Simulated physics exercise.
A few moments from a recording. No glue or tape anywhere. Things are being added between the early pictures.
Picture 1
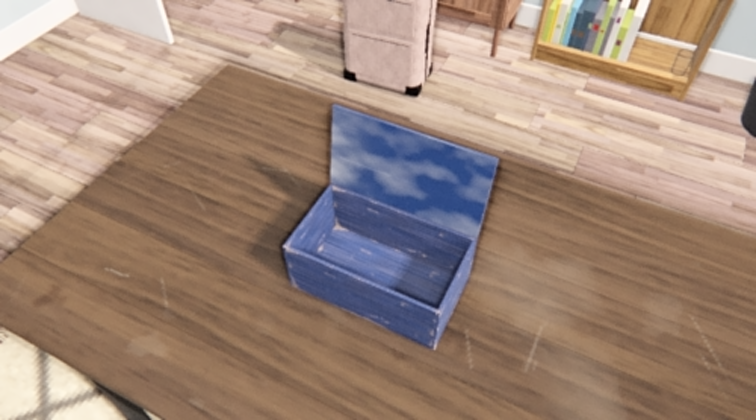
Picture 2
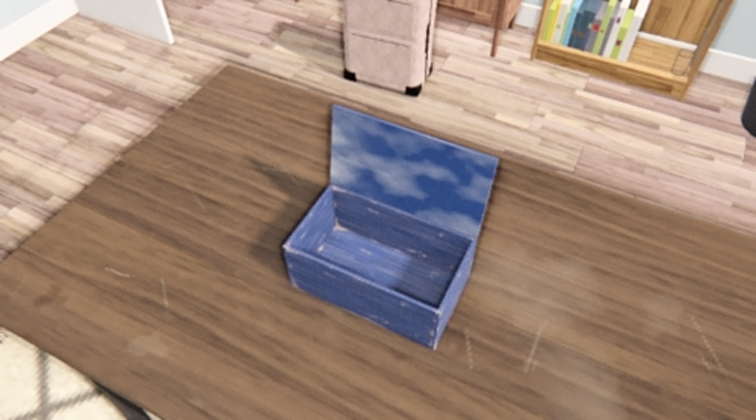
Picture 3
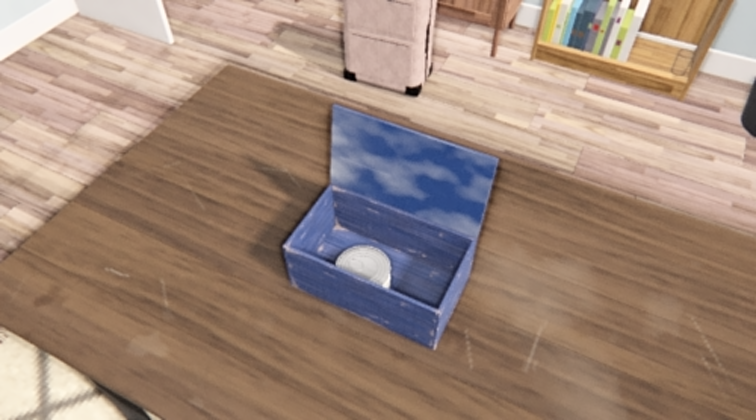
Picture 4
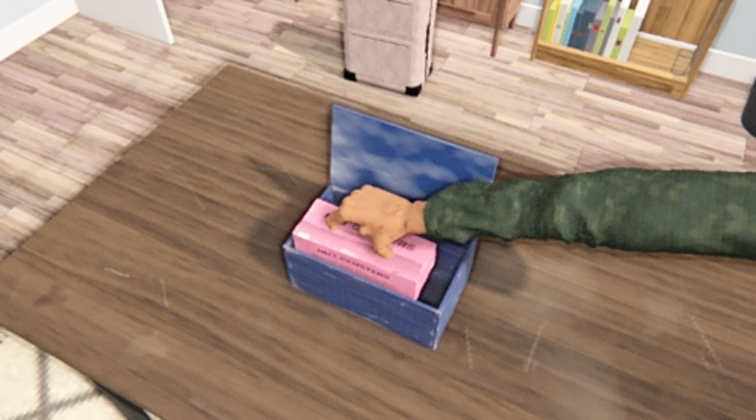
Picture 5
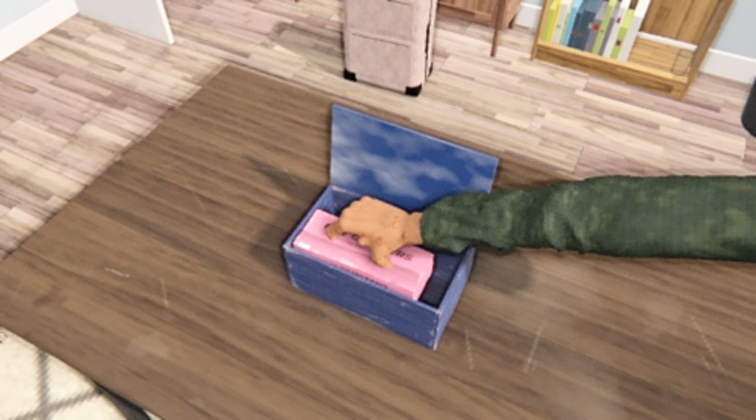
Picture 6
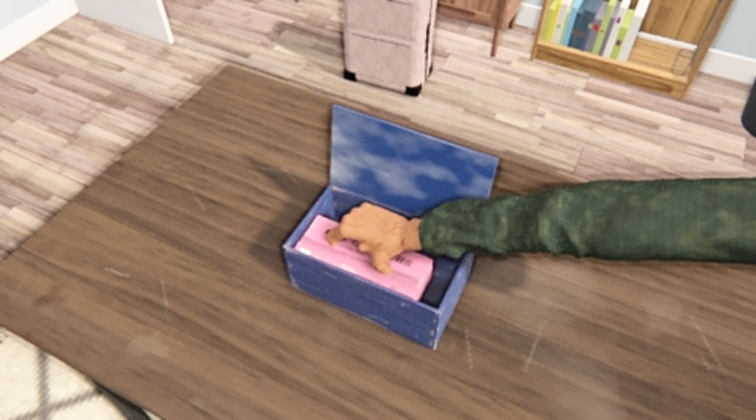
The clip shows an open blue box on a wooden surface, empty at first, then holding a round whitish object; afterward, a hand in a dark green sleeve lowers a pink carton into the box and keeps hold of it.
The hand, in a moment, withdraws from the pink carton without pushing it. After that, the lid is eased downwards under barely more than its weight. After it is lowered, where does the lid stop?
It stops flat on the box.
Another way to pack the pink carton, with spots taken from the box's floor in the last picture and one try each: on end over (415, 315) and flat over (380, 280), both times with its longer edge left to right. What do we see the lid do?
Try one: Lid stays raised; try two: Lid goes down.
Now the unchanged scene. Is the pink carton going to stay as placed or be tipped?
By the end the pink carton has kept its angle.
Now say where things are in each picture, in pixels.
In the first picture, the last thing is not in view yet.
In the second picture, the last thing is not in view yet.
In the third picture, the last thing is not in view yet.
The fourth picture shows on its way; pink carton (364, 248).
The fifth picture shows on its way; pink carton (363, 258).
The sixth picture shows put in, still held; pink carton (363, 263).
Then, 1.50 s after the last picture, lid 67° above the rim.
Then, 1.80 s after the last picture, lid 30° above the rim.
At rest, lid shut; both in place. Seen from the same camera at the end, pink carton near (363, 264).
